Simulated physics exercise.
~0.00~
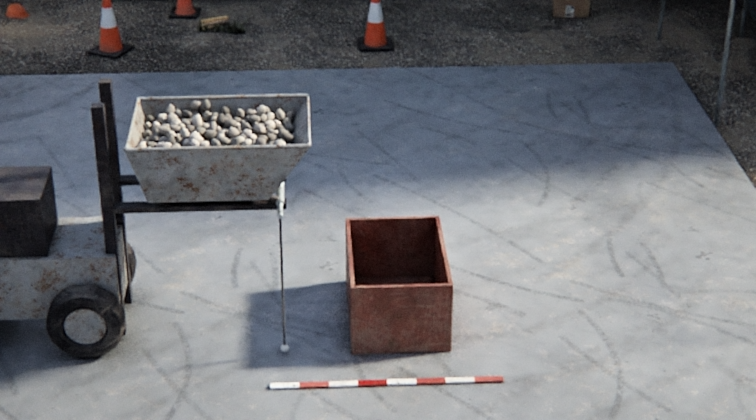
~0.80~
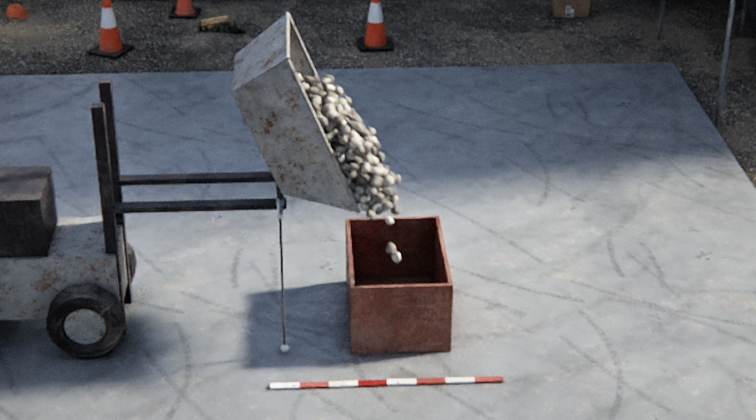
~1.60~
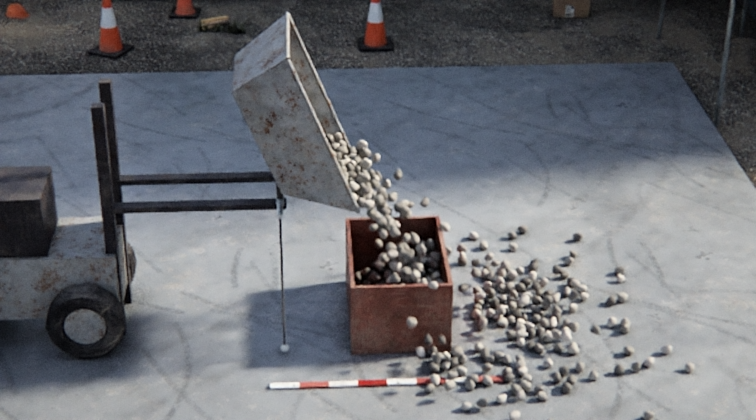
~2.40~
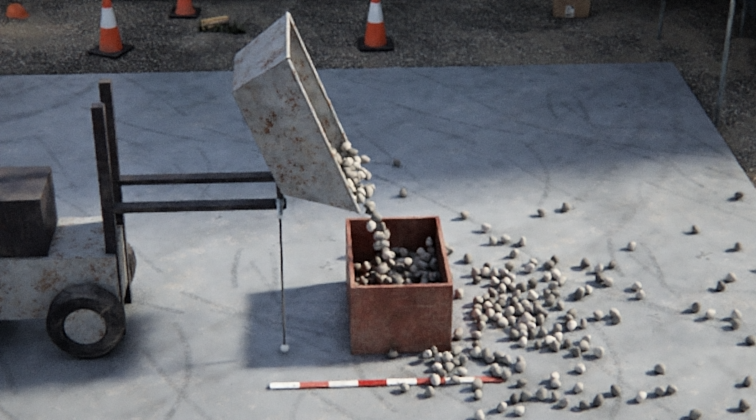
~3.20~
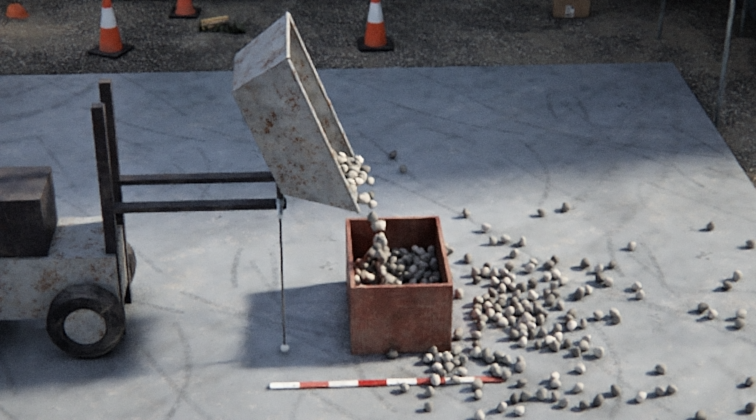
A rusty skip on a fork truck tipping cobbles toward a reddish bin, many scattering rightward across the floor, a few staying inside.
